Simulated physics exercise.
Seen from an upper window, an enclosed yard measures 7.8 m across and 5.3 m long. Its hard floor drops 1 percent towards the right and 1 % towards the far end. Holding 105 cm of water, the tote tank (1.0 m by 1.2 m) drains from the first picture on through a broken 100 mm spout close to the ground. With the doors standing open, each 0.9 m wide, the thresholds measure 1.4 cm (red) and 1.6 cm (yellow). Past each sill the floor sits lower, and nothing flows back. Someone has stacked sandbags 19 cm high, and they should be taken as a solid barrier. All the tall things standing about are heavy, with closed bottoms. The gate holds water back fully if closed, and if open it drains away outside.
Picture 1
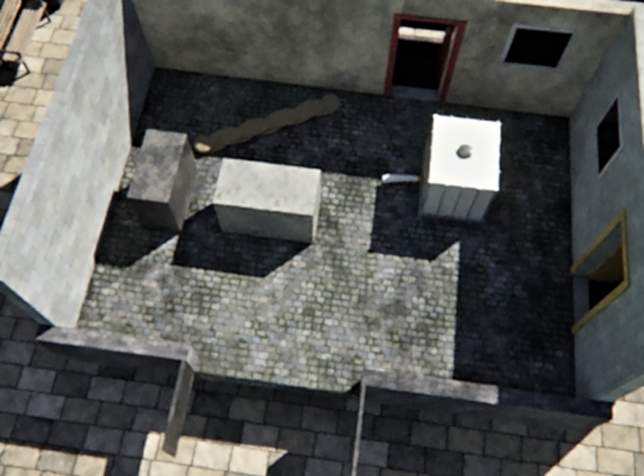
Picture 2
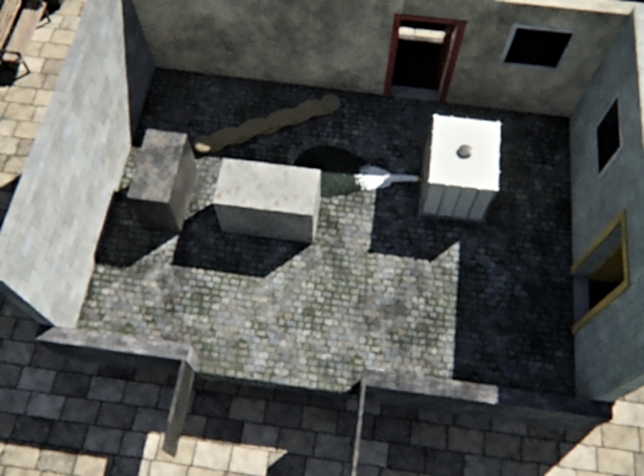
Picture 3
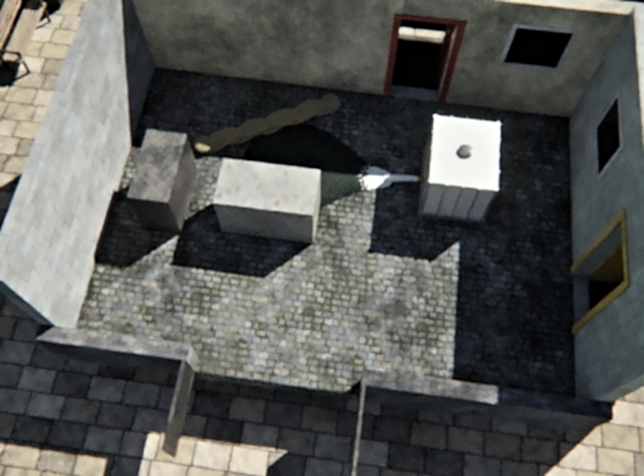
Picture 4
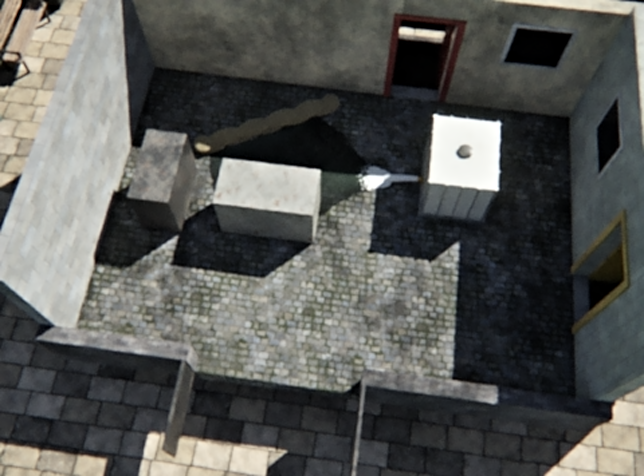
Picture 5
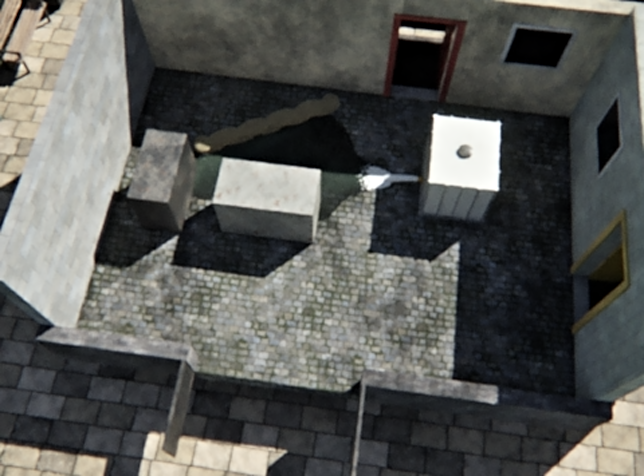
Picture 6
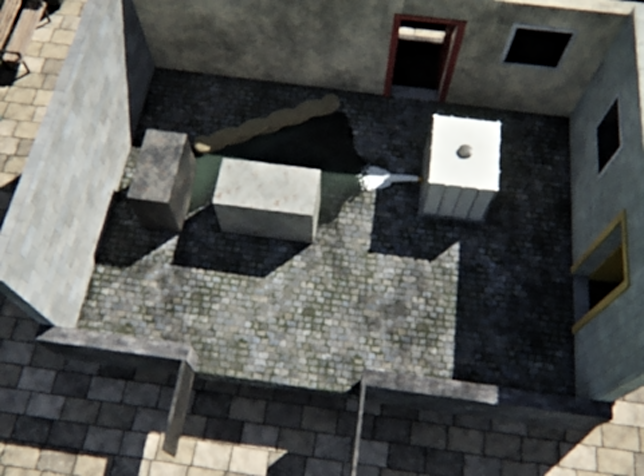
Water starts as a short pale jet from the left side of the white tank in a walled, paved yard. It spreads leftward as a dark sheet across the stones, widening between the sandbag row and the large block, then shows beyond that block, in the gap beside the taller one.
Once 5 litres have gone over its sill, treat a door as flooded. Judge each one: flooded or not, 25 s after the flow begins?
Red door: Over the limit; yellow door: Under the limit.
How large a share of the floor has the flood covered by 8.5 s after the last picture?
It comes to about 45 percent wet.
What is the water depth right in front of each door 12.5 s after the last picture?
Depths in centimetres: Red 2.0, yellow 0.0.
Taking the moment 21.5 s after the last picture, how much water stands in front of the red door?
Depth: Approx. 2.5 cm.
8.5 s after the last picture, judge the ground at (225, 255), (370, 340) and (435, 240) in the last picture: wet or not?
First waterlogged, then untouched, then untouched.
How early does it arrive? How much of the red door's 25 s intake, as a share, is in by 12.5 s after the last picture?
Something like 20 in a hundred has arrived by then.
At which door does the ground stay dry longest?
The yellow one.
Then, 1.5 s after the last picture water covers 15 % of the floor and is deepest (5 cm) near (250, 168); red door not reached, yellow door not reached.
Then, 4.5 s after the last picture water covers 30 % of the floor and is deepest (6 cm) near (271, 170); red door 1.1 cm at the sill, 0 L in, yellow door not reached.
Then, 8.5 s after the last picture water covers 45 % of the floor and is deepest (6 cm) near (268, 135); red door 1.9 cm at the sill, 0 L in, yellow door not reached.
Then, 12.5 s after the last picture water covers 60 % of the floor and is deepest (6 cm) near (304, 157); red door 2.1 cm at the sill, 3 L in, yellow door not reached.
Then, 21.5 s after the last picture water covers 70 % of the floor and is deepest (6 cm) near (560, 121); red door 2.6 cm at the sill, 14 L in, yellow door 1.9 cm at the sill, 0 L in.
